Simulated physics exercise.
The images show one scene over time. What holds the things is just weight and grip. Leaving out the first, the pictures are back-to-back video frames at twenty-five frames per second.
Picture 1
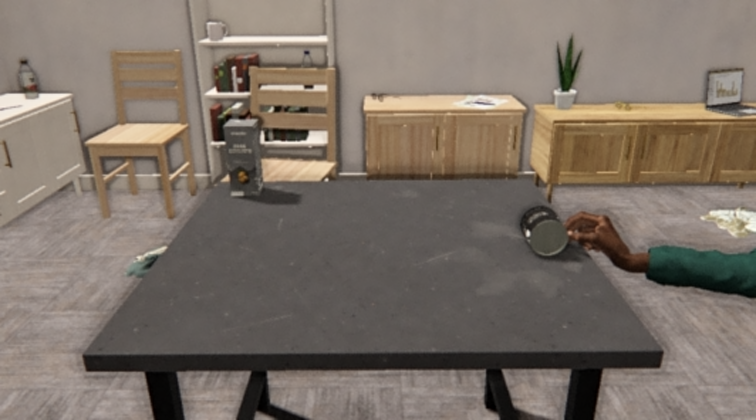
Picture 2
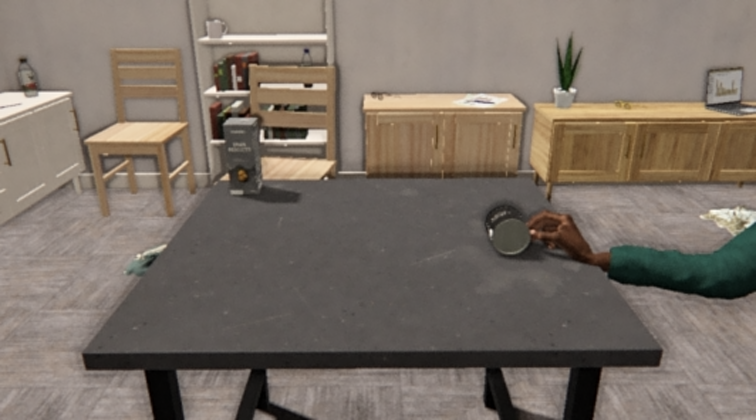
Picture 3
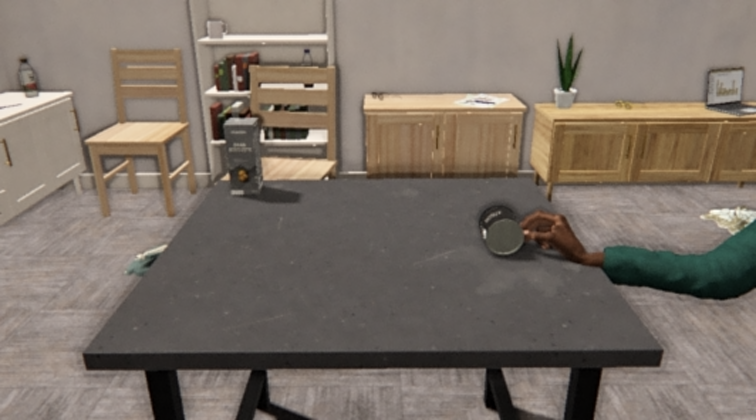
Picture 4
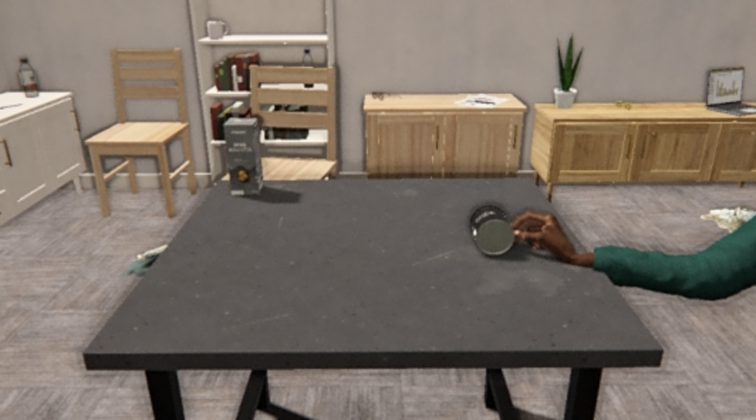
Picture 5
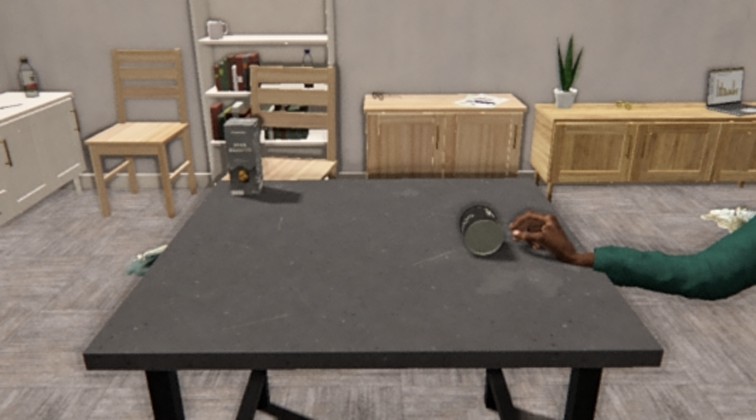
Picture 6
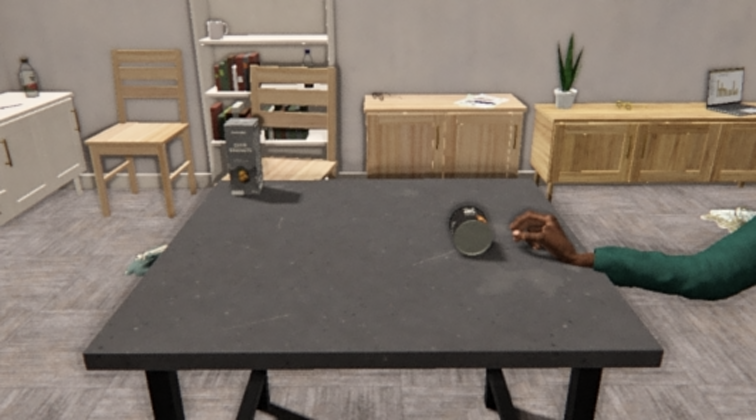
Black tin lying on its side moving left across a dark table beside a hand, then rolling slightly away from the fingers.
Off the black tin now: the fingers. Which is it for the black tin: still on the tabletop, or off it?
I think it will part with the table.
Then, 0.40 s after the last picture, black tin rolled well along near (365, 231).
Then, 1.10 s after the last picture, black tin rolled well along near (192, 232).
Then, 1.60 s after the last picture, black tin now off the table.
By the end, off the table, black tin.
